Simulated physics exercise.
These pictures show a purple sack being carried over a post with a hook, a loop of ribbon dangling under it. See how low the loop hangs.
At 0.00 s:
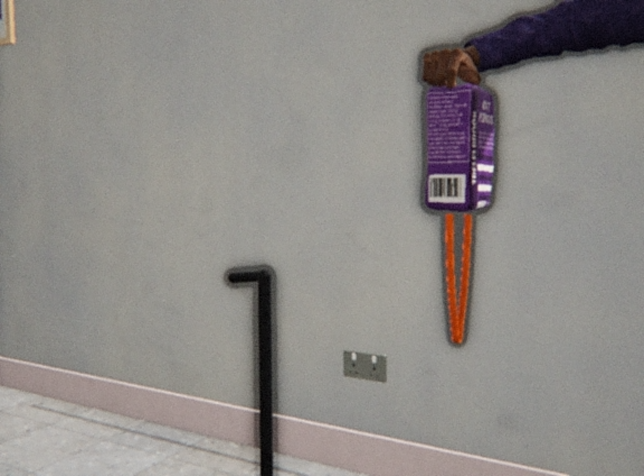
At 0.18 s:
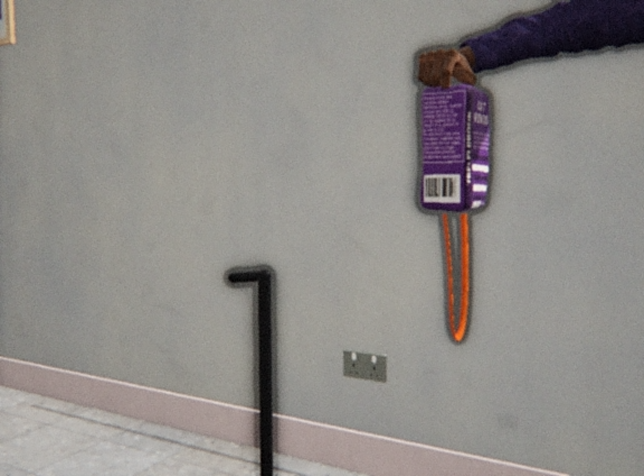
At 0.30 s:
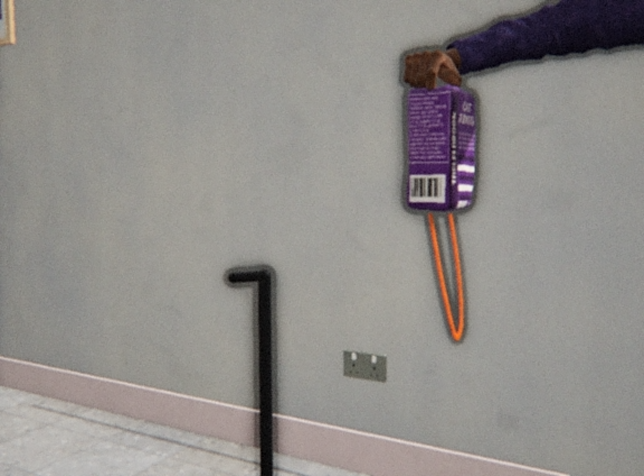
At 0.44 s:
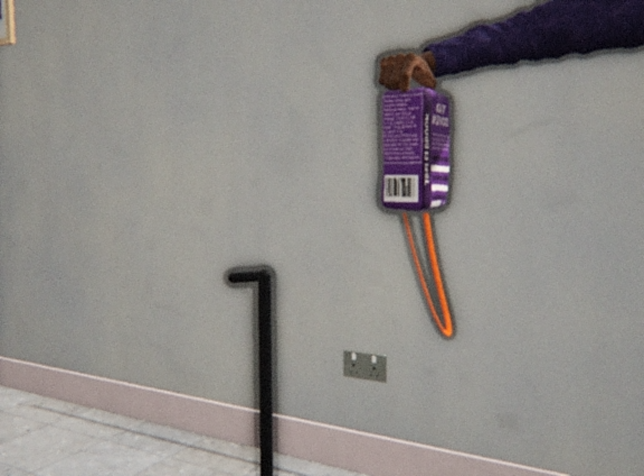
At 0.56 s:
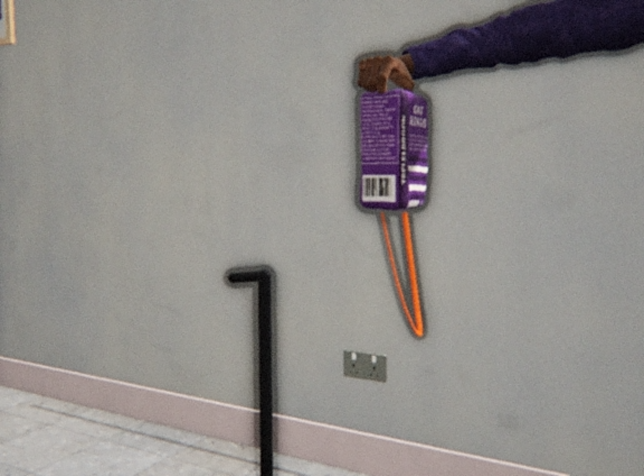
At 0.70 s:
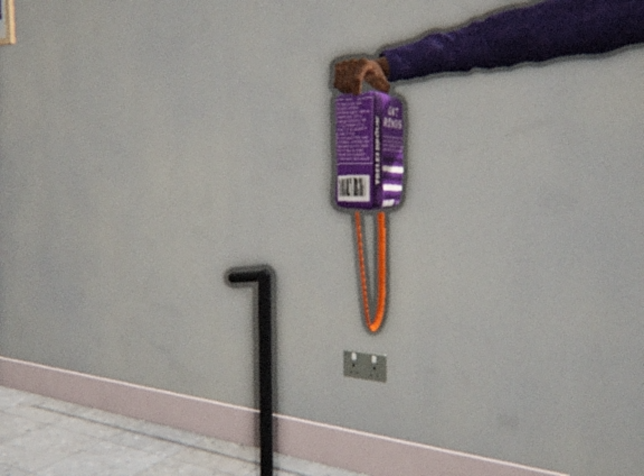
A purple box-like sack with white lettering and a barcode hangs from a hand at the end of a dark purple sleeve, an orange loop dangling beneath it, against a plain grey wall seen from a fixed view. A black post with a hook pointing left stands at lower left, beside a wall socket. The hand carries the sack steadily leftward a short way, the loop swaying slightly below.
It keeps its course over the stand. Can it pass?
In the end the purple sack passes clear.
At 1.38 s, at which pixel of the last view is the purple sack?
Around (264, 155).
Around 1.38 s, sack over the post near (264, 155).
Around 2.06 s, sack past the post near (175, 158).
Finally, sack past the post near (154, 158). The purple sack goes by freely.
